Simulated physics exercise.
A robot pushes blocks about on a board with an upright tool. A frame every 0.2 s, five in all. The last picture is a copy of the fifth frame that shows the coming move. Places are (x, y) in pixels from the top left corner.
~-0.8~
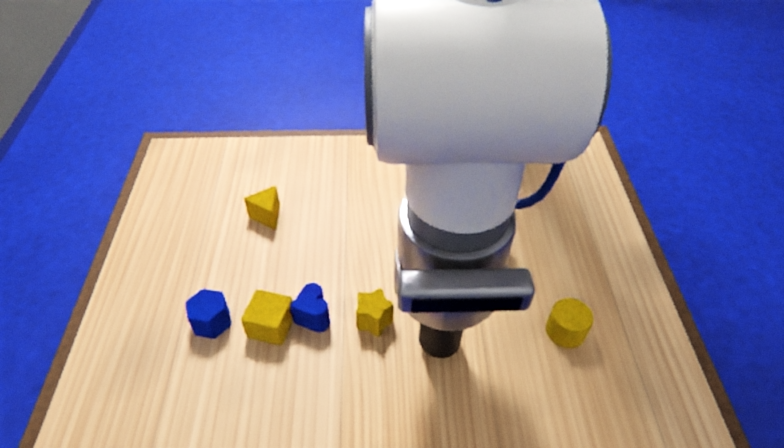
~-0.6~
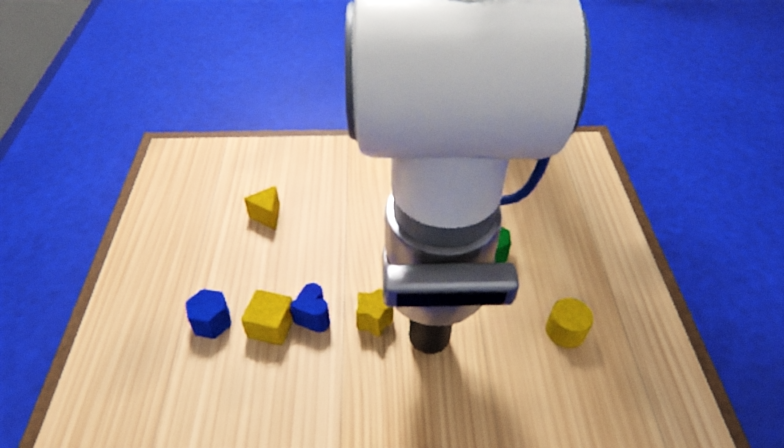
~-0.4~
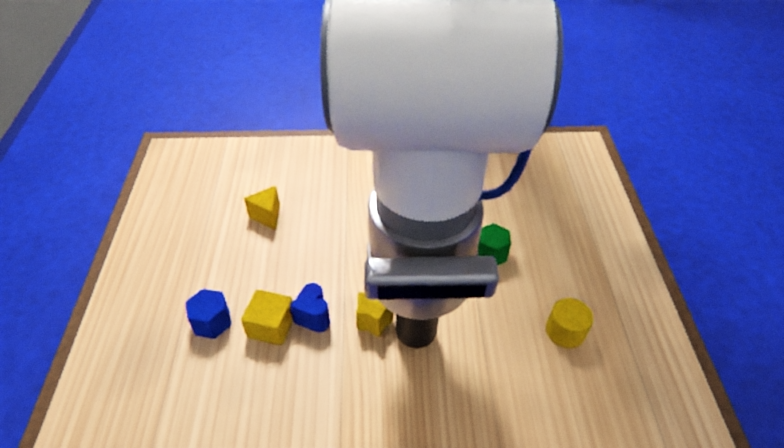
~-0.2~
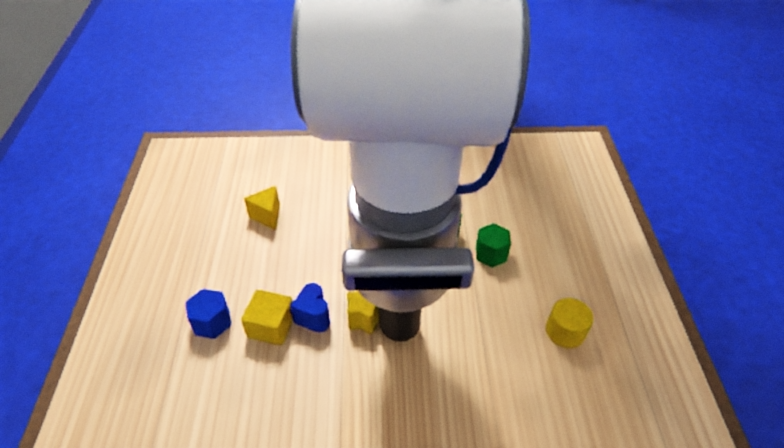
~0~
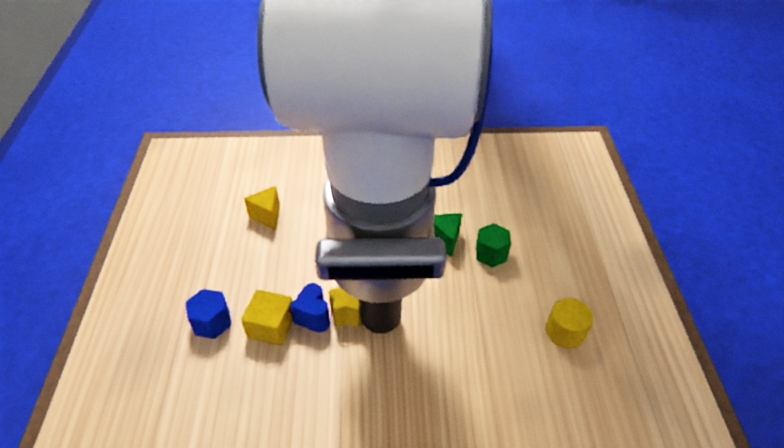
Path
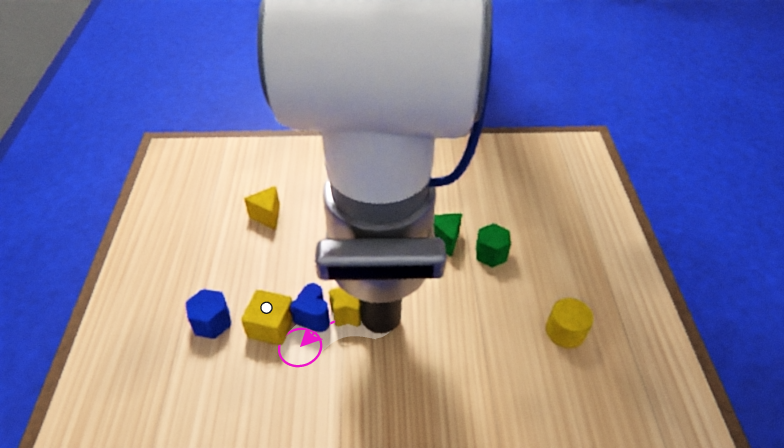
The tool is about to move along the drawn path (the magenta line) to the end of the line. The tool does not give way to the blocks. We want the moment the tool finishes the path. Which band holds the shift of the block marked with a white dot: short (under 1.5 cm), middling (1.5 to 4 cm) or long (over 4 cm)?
Between 1.5 and 4 cm.
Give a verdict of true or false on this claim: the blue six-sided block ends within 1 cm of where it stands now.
False
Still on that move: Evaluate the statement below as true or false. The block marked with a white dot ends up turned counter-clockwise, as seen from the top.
The statement is correct.
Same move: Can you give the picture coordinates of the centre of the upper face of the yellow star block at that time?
My best guess is (295, 291).
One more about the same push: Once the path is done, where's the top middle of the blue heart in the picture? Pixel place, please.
(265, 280)
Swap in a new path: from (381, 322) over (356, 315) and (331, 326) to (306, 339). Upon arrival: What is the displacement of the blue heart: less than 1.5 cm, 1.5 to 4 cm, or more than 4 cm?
Covers over 4 cm.
The drawn path runs from (381, 322) over (352, 318) and (323, 327) to (300, 347); the dot is on the yellow four-sided block.
The first path, step by step. Halfway along, tool at (336, 315); blue six-sided block at (194, 308); yellow four-sided block at (240, 305), turned 50° anticlockwise; blue heart at (275, 287), turned 15° clockwise; yellow star block at (305, 288), turned 15° clockwise.
At the end, tool at (299, 341); blue six-sided block at (193, 308); yellow four-sided block at (239, 305), turned 55° anticlockwise; blue heart at (265, 280), turned 30° clockwise; yellow star block at (295, 291), turned 40° clockwise.
